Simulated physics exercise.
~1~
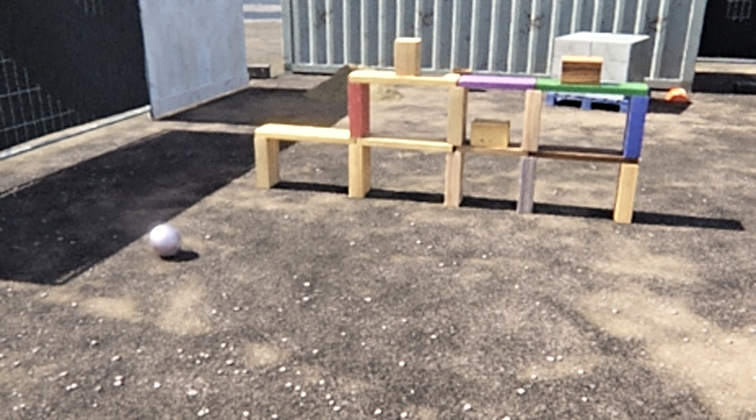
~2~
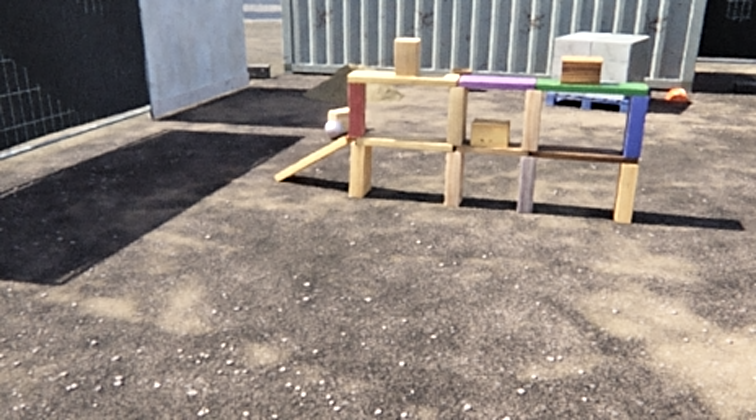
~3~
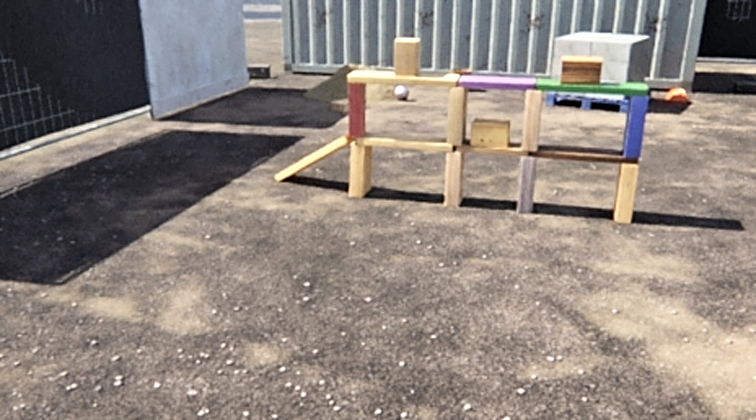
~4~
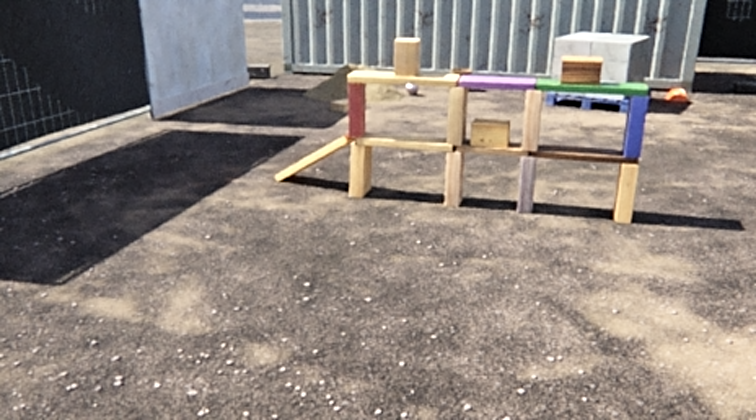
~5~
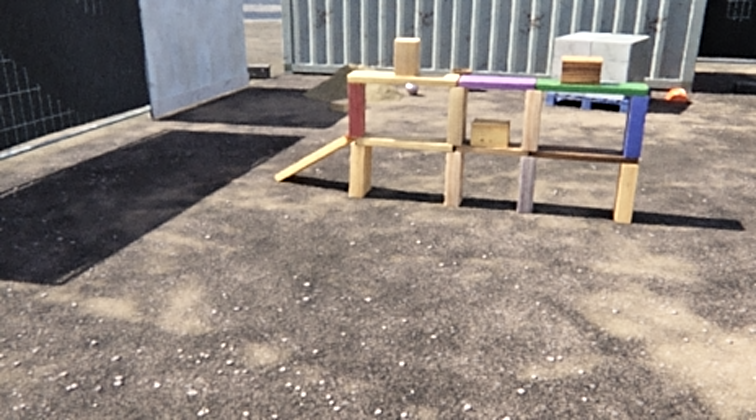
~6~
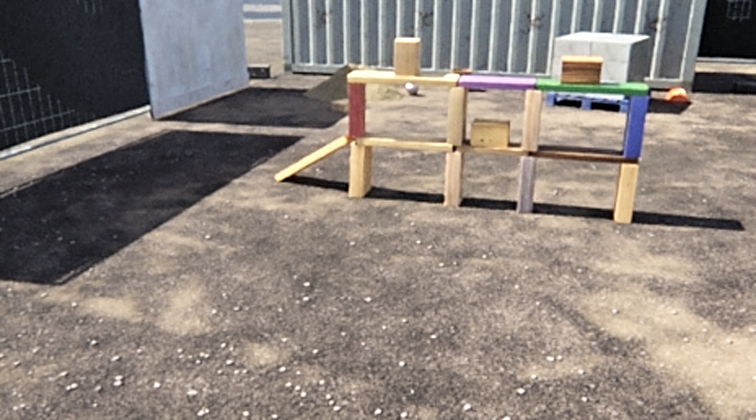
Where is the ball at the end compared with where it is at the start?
At the start the ball is in the open on the left, in front of the wooden structure. By the end it is farther right and much farther back, behind the upper left part of the structure.
On a sunlit paved yard, in front of a pale corrugated metal wall, a two-level structure of wooden posts and planks stands with loose blocks on its floors. A pale ball starts in the left foreground and travels right and away toward the low left end. The end post is knocked out of place, and the plank it held drops at its outer end, slanting to the ground. The ball carries on behind the structure, growing smaller. At the end it sits in the background beyond the upper left section, while the red and blue posts and the purple and green planks remain up.
